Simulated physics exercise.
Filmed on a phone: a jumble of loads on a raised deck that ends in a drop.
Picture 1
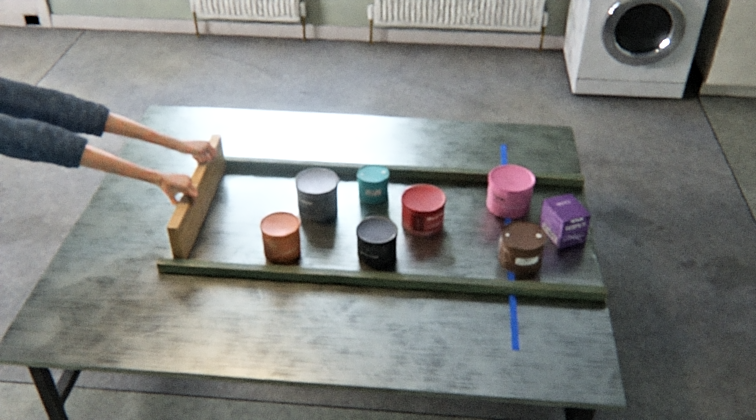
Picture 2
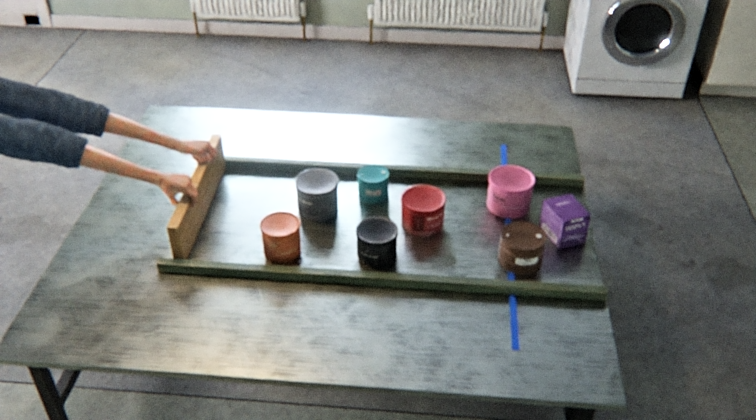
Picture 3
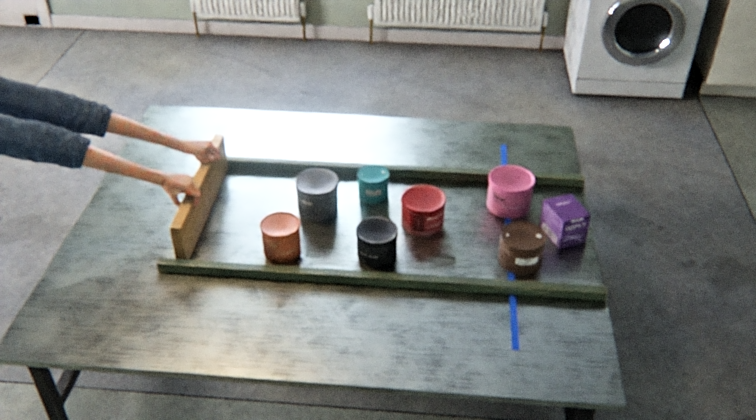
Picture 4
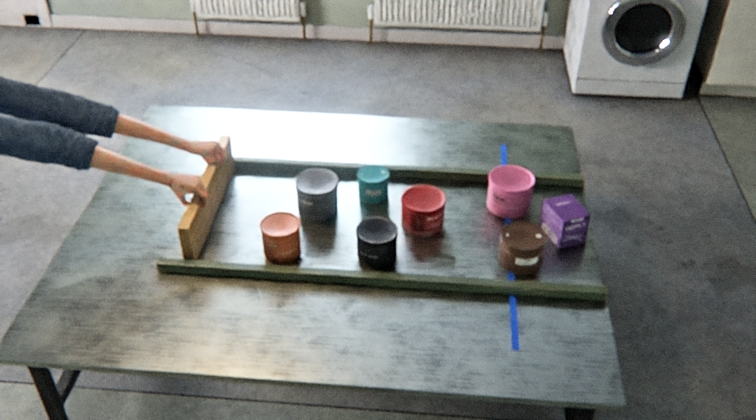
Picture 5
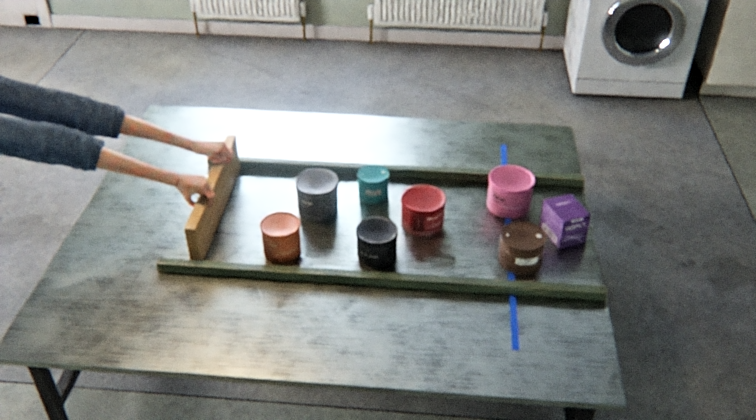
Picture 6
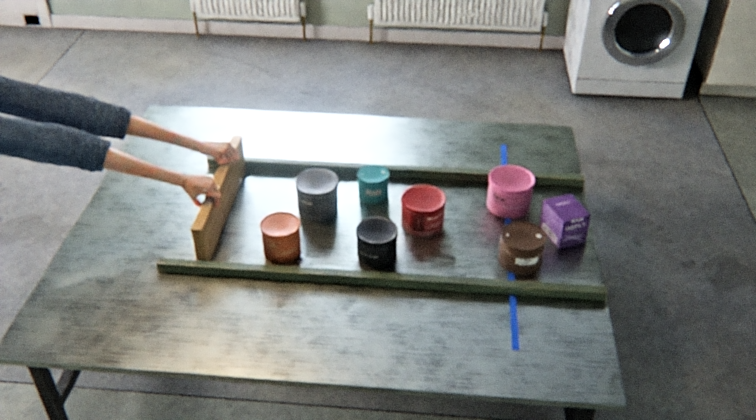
A wooden plank, held upright by a person's two hands, slid slowly a short way to the right between two rails on a table, while the colourful tubs and purple box stayed still.
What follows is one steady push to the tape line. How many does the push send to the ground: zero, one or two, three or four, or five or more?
The number that fall off is one or two.
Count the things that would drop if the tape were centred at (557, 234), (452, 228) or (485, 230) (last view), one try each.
Down on the ground: 5, 0 and 0.
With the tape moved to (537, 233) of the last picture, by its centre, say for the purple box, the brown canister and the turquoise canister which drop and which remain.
The purple box falls, the brown canister tumbles off, the turquoise canister is kept.
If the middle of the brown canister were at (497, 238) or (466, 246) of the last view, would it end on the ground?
In that order, it drops off; falls.
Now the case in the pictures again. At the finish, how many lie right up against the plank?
It touches 3.
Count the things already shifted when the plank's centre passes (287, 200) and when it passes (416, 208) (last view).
By then 1, and 5.
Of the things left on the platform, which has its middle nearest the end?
It is the red pail.
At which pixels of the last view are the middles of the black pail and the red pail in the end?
First (570, 251), then (572, 223).
Soon after, none off yet; purple box at rest near (565, 221); brown canister at rest near (522, 248); pink pail at rest near (510, 192).
In the end, the number that fall off is one or two; gone, brown canister and purple box.
